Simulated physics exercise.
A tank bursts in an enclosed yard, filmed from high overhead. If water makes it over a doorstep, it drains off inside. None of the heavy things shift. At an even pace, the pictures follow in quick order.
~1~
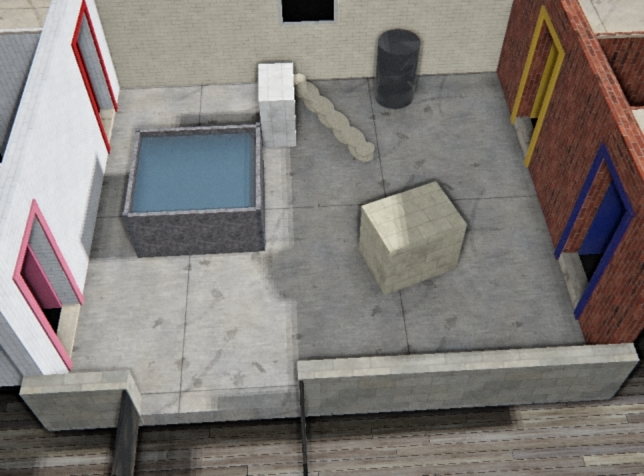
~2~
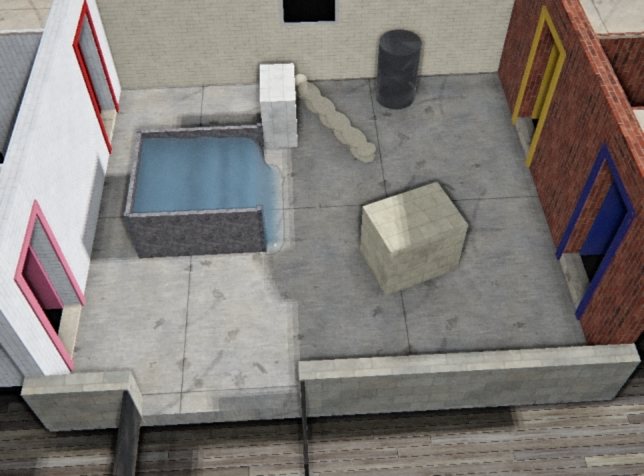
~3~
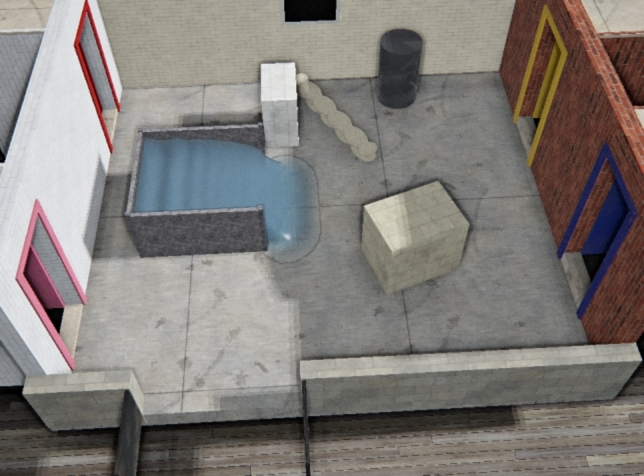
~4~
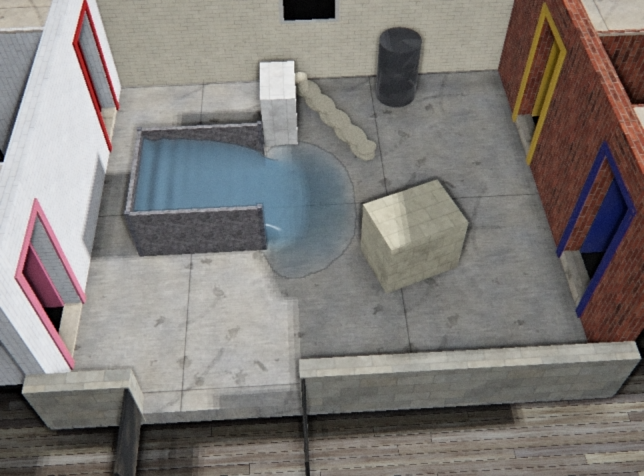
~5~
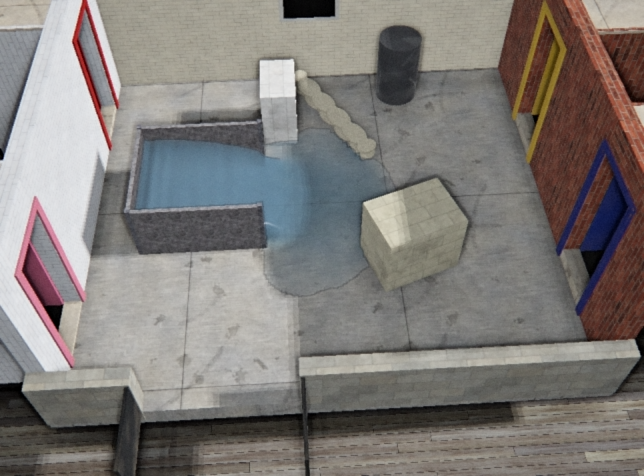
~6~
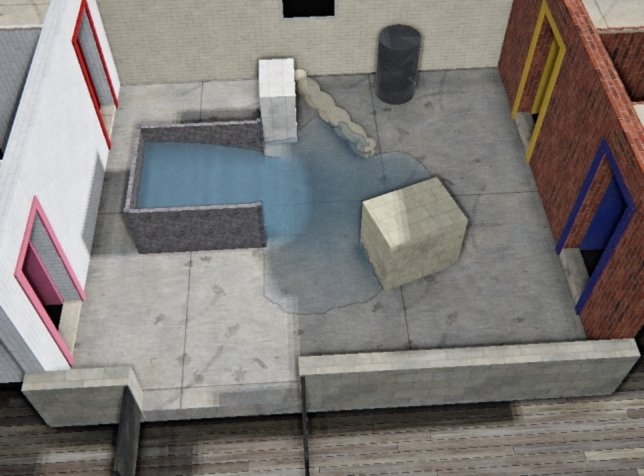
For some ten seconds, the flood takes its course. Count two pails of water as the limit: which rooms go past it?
I expect the blue door to see two buckets at most, I expect the yellow door to see over two buckets, I expect the red door to see two buckets at most, I expect the pink door to see over two buckets.
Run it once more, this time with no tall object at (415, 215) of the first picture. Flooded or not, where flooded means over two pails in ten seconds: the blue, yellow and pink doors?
In short: The blue one passes that mark; the yellow one takes more; the pink one is over.
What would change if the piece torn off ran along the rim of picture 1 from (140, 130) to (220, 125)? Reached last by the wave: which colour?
It would be the one in blue.
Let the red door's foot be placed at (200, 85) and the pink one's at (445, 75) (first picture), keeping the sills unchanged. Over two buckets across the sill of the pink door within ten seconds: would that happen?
Here the pink door exceeds it.
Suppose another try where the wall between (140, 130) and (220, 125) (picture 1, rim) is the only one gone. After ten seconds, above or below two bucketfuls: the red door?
As far as I can tell, the red door breaks the threshold.
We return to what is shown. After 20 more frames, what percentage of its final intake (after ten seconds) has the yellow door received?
Around 95 percent.
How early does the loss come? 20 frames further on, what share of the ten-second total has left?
My reading is near 35 per cent.
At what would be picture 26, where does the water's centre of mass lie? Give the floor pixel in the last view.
Near pixel (387, 201).
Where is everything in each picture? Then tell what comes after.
The first frame shows the tank at (196, 172) is whole and still.
In the second frame, the front is at (273, 169), out from the gap at (261, 196).
In the third frame, water pours out at (262, 197) and has run to (293, 159).
In the fourth frame, the front is at (309, 147), out from the gap at (261, 197).
In the fifth frame, water pours out at (261, 195) and has run to a hidden place.
In the sixth frame, water pours out at (261, 195) and has run to a hidden place.
A moment on, water covers 35 % of the floor; the blue door not reached, the yellow door wet at the sill, nothing in, the red door not reached, the pink door not reached.
Next, water covers 45 % of the floor; the blue door wet at the sill, nothing in, the yellow door over two buckets in, the red door not reached, the pink door not reached.
Then, water covers 60 % of the floor; the blue door wet at the sill, nothing in, the yellow door over two buckets in, the red door not reached, the pink door not reached.
Later, water covers 80 % of the floor; the blue door wet at the sill, nothing in, the yellow door over two buckets in, the red door wet at the sill, nothing in, the pink door wet at the sill, nothing in.
In the end, water covers 95 % of the floor; the blue door wet at the sill, nothing in, the yellow door over two buckets in, the red door wet at the sill, nothing in, the pink door over two buckets in.
